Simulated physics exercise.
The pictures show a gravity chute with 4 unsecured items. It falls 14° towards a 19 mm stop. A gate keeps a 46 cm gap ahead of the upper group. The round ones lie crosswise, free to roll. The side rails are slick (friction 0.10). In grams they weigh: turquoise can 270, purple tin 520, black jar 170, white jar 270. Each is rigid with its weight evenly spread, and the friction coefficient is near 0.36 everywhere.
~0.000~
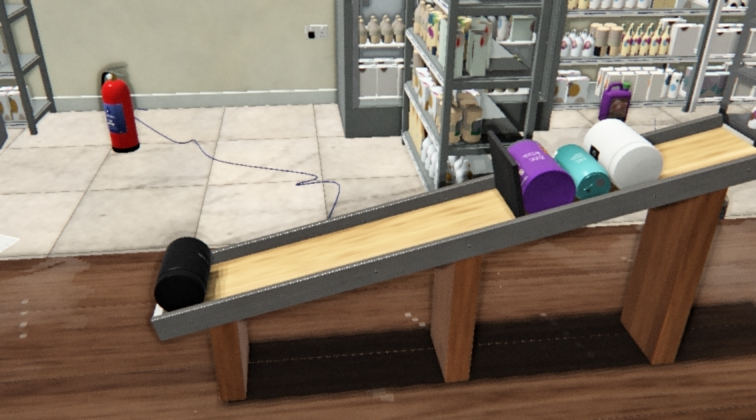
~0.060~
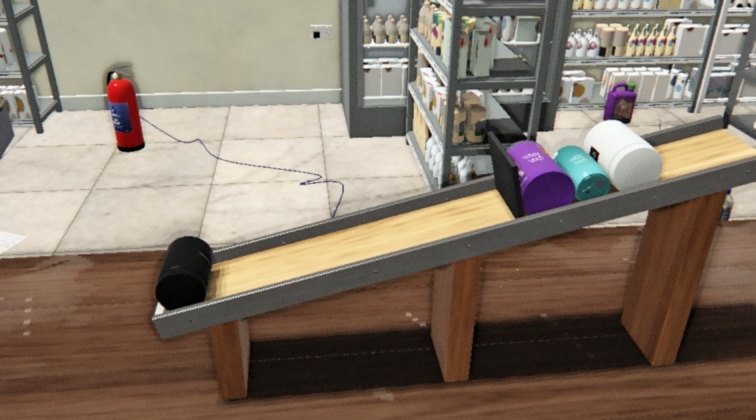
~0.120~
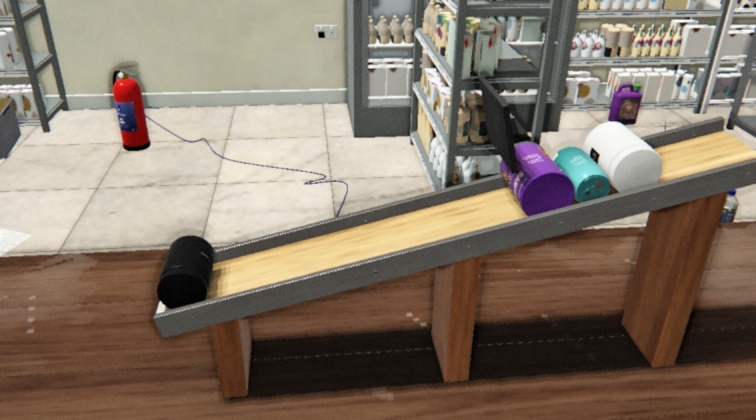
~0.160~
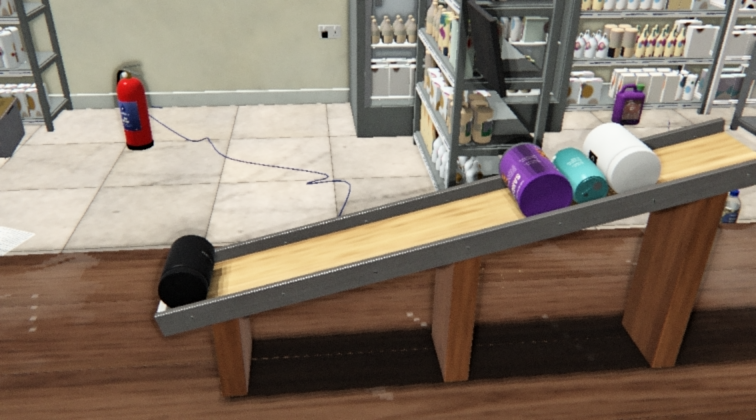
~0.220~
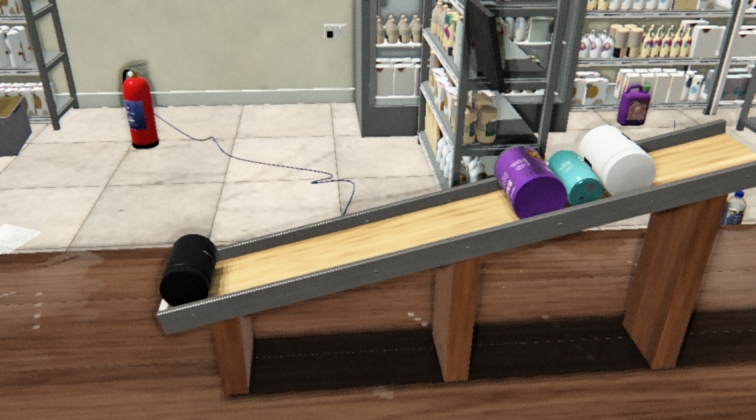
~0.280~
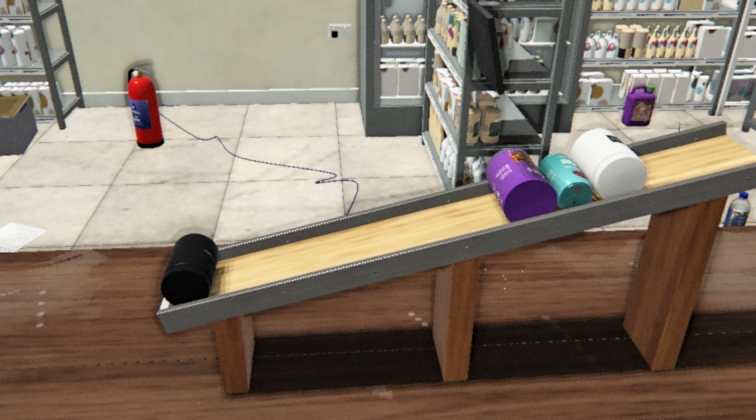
On a sloping chute, a dark gate lifts and three upper containers begin rolling down leftward.
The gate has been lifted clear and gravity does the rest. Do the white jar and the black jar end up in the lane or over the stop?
The white jar is caught by the stop and the black jar goes over the stop.
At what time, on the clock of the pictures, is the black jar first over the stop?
At about 1.4 s.
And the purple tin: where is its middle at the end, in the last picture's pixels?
Near (186, 265).
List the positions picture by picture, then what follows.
In the first picture, gate shut; white jar (622, 155); black jar (184, 275).
In the second picture, gate shut; turquoise can (579, 173); purple tin (535, 179).
In the third picture, leader 53 cm from the stop; turquoise can (579, 174); purple tin (535, 180).
In the fourth picture, leader 53 cm from the stop; turquoise can (578, 176); purple tin (534, 181).
In the fifth picture, leader 52 cm from the stop; turquoise can (573, 178); purple tin (528, 183).
In the sixth picture, leader 51 cm from the stop; white jar (608, 165); black jar (191, 270).
By 0.58 s, leader 35 cm from the stop; white jar near (519, 187); black jar near (191, 270).
By 0.88 s, leader 6 cm from the stop; white jar near (365, 225); black jar near (191, 270).
By 1.48 s, black jar now over the stop; white jar near (282, 246).
When it is over (1.9 s), over the stop, black jar; the other 3 in the lane. In the last view, white jar near (270, 249).
